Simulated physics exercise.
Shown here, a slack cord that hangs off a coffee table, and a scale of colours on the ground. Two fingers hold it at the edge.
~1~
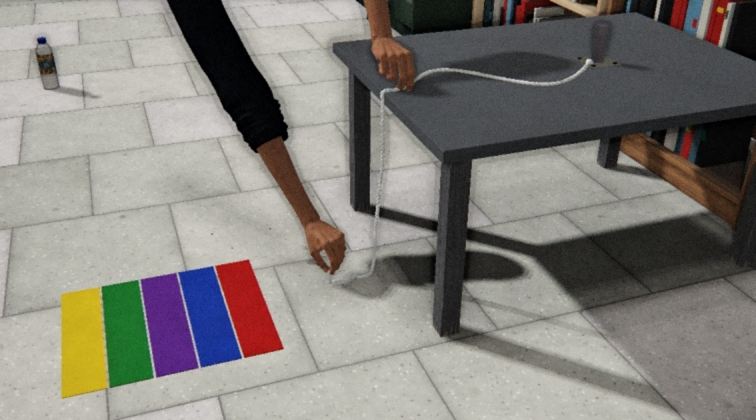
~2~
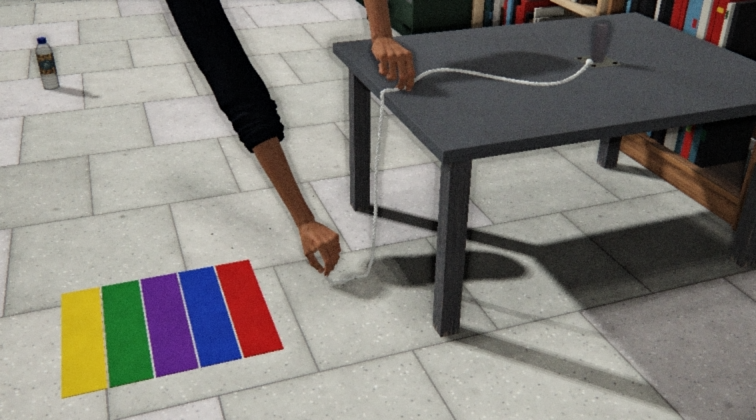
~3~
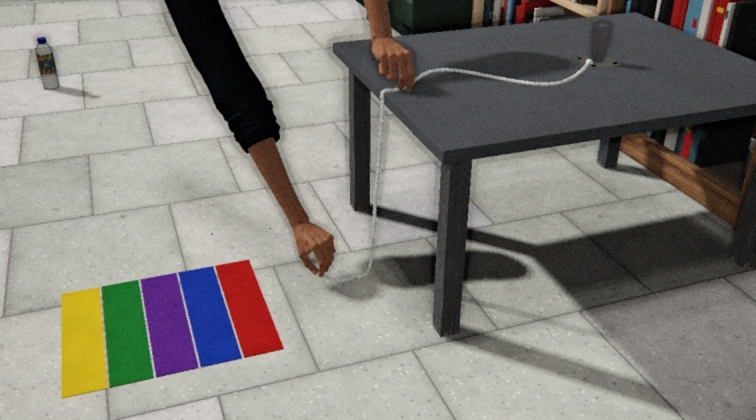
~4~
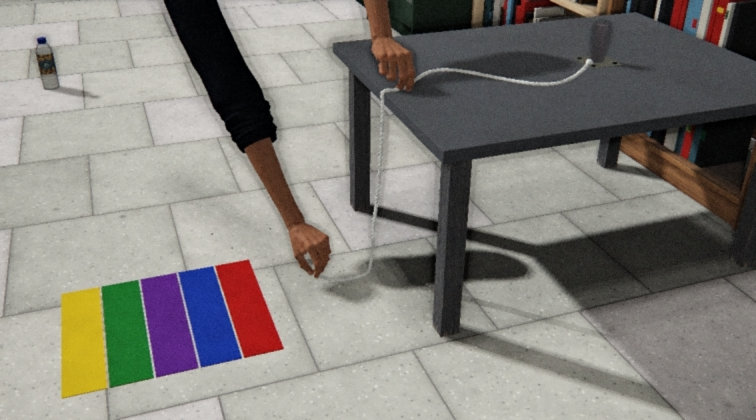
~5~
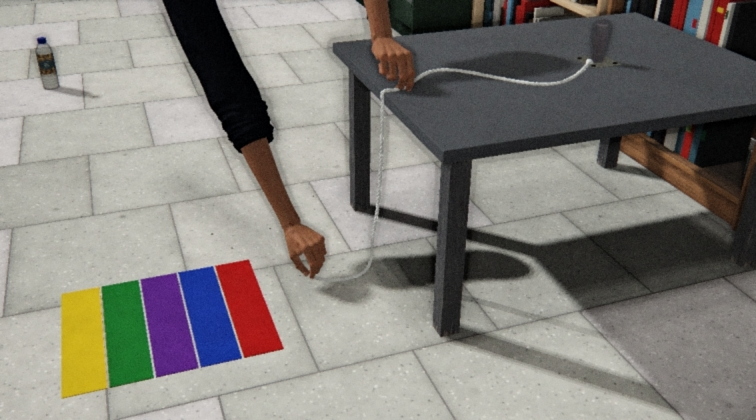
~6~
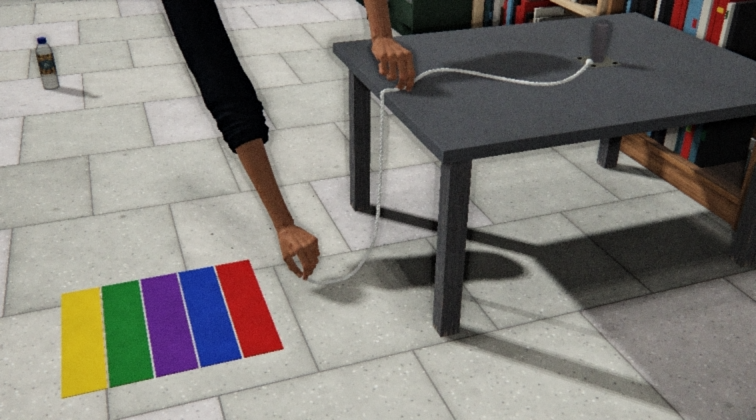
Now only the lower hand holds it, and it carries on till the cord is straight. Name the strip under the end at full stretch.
The end stops over the green strip.
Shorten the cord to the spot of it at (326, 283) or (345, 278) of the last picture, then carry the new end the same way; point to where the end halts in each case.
Near (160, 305) and (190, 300).
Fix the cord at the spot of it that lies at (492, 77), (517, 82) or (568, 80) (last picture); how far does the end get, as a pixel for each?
About (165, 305), (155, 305) and (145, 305).
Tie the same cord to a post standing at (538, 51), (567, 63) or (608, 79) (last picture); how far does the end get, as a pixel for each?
About (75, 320), (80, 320) and (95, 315).
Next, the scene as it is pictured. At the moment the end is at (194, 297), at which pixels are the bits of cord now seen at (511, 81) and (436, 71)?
At (480, 76), then (408, 86).
Soon after, end near (195, 297); over blue.
Then, end near (149, 306); over purple.
At full stretch, end near (123, 311); over green. It gets as far as the green strip.
